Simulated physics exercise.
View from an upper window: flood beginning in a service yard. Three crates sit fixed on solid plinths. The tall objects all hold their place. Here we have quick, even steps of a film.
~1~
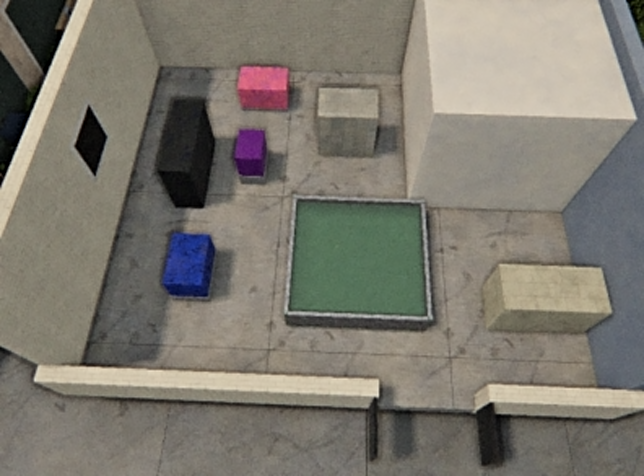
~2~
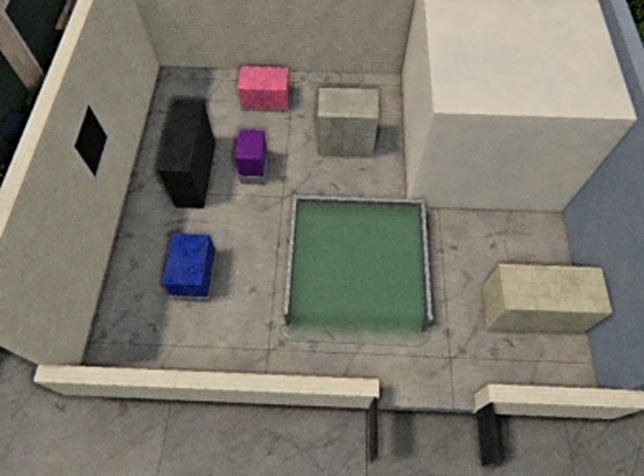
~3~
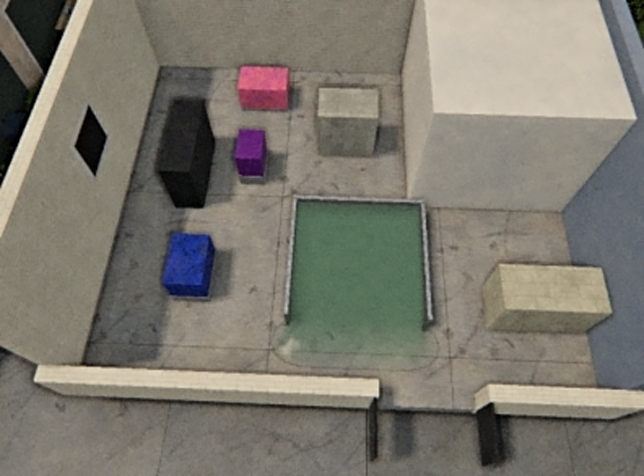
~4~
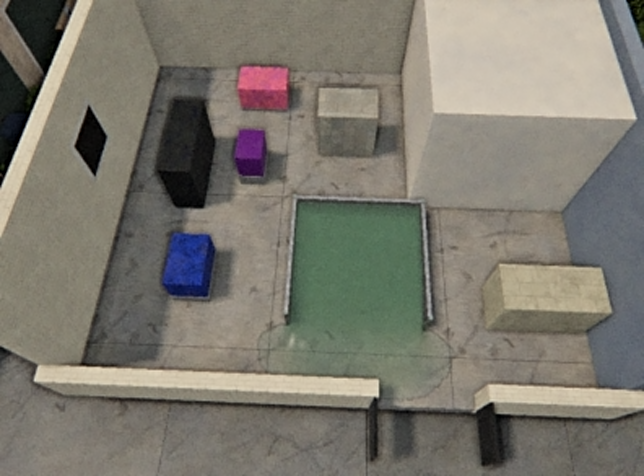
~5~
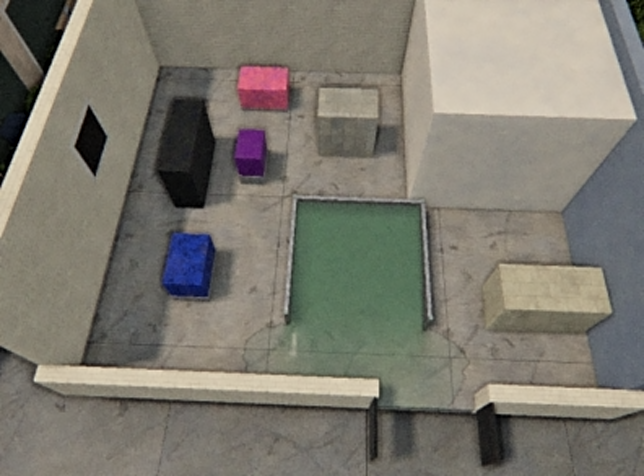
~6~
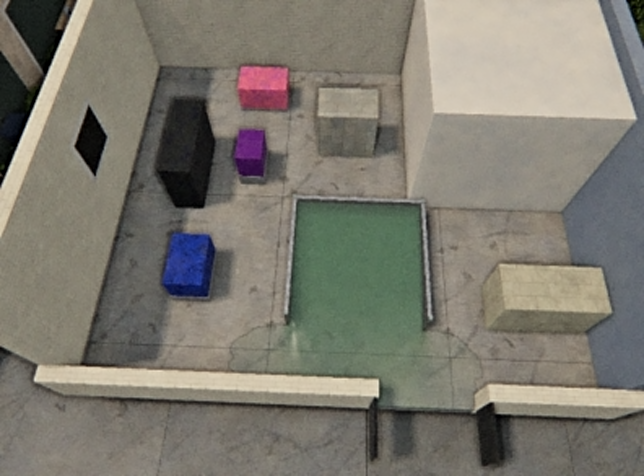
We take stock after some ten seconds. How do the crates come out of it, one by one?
As I see it, the blue crate has a tall enough plinth; the pink crate has a tall enough plinth; the purple crate has a tall enough plinth.
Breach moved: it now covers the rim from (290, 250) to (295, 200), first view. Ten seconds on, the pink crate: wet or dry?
I'd say the pink crate is flooded.
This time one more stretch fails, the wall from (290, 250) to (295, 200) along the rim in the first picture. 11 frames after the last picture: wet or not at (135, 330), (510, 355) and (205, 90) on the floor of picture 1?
Taking them in turn, I get left untouched, then left untouched, then left untouched.
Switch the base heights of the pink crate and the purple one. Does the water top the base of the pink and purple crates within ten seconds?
Pink crate: Stays clear; purple crate: Stays clear.
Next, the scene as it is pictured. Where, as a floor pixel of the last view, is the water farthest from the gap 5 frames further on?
Around (166, 380).
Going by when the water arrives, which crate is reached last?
That one's the pink-painted one.
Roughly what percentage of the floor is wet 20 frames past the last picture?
Close to 30 in a hundred, I think.
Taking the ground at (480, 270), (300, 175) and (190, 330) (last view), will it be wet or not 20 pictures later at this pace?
First spared, second spared, third inundated.
A moment on, water covers 10 % of the floor; the blue crate not reached, the pink crate not reached, the purple crate not reached.
Next, water covers 20 % of the floor; the blue crate water round its plinth, the pink crate not reached, the purple crate not reached.
Then, water covers 30 % of the floor; the blue crate water round its plinth, the pink crate not reached, the purple crate not reached.
Later, water covers 50 % of the floor; the blue crate water round its plinth, the pink crate not reached, the purple crate water round its plinth.
In the end, water covers 65 % of the floor; the blue crate stayed above the water, the pink crate stayed above the water, the purple crate stayed above the water.
